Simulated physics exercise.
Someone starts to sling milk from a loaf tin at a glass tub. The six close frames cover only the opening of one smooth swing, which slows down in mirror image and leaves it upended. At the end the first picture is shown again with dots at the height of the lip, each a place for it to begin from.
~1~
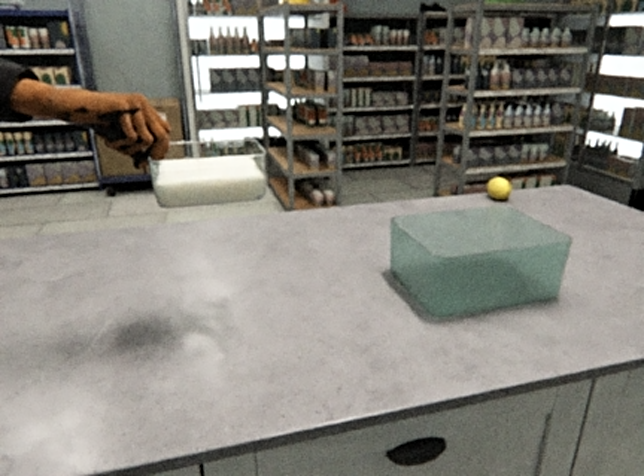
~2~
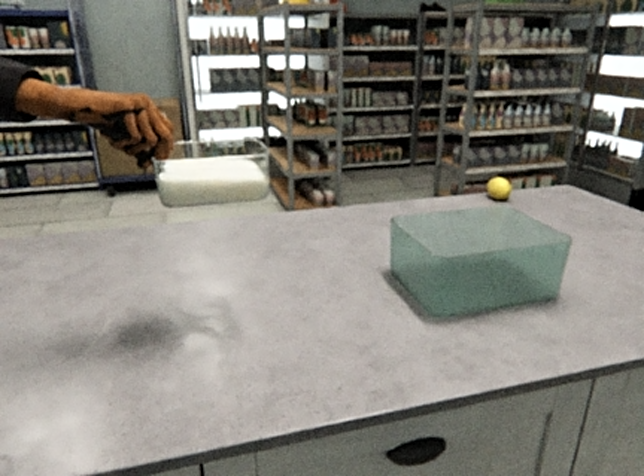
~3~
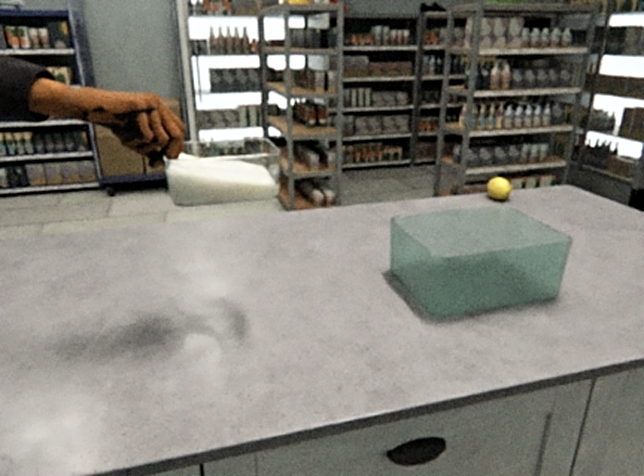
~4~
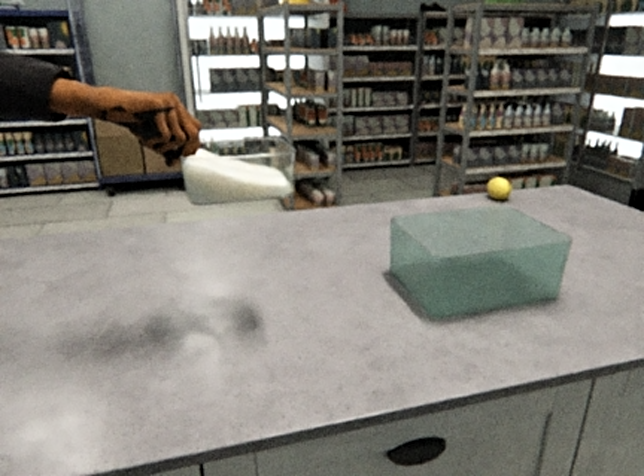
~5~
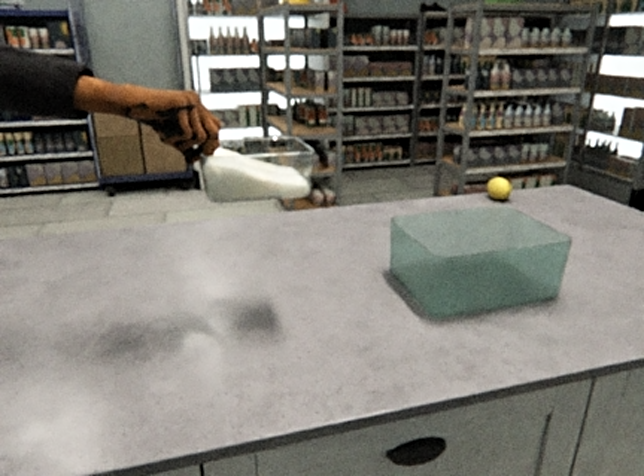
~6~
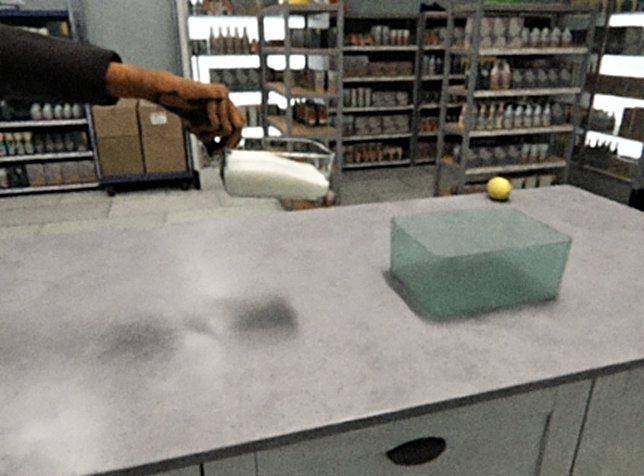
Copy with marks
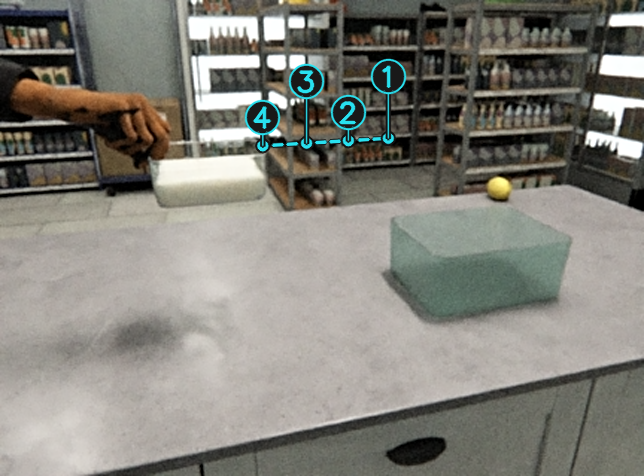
The clip opens on a hand at the left holding a clear loaf tin of milk above a grey counter, with a greenish glass tub and a small yellow ball to the right. The hand carries the tin rightward toward the tub, the milk sloping inside it, and the tin ends slightly tilted, its milk still inside.
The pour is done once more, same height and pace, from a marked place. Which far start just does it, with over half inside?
3 is the one.
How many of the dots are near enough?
Three.
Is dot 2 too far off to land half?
No, not at all.
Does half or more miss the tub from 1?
No, that is safe.
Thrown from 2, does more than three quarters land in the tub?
Yes, it does.
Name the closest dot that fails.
It is 4.
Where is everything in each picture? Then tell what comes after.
In the first frame, upright, lip at (259, 146); tub from (427, 316) to (555, 295); nothing has left yet.
In the second frame, upright, lip at (262, 145); nothing has left yet.
In the third frame, upright, lip at (272, 145); nothing has left yet.
In the fourth frame, upright, lip at (287, 144); nothing has left yet.
In the fifth frame, upright, lip at (304, 144); nothing has left yet.
In the sixth frame, tipped about 7°, lip at (324, 148); nothing has left yet.
In cyan, 1 at (388, 138); 2 at (348, 140); 3 at (306, 143); 4 at (262, 145).
For dot 1, about 92 % lands in the tub, 2 % falls short and 7 % goes beside or beyond.
For dot 2, about 90 % lands in the tub, 5 % falls short and 5 % goes beside or beyond.
For dot 3, about 72 % lands in the tub, 26 % falls short.
For dot 4, about 28 % lands in the tub, 69 % falls short and 4 % goes beside or beyond.
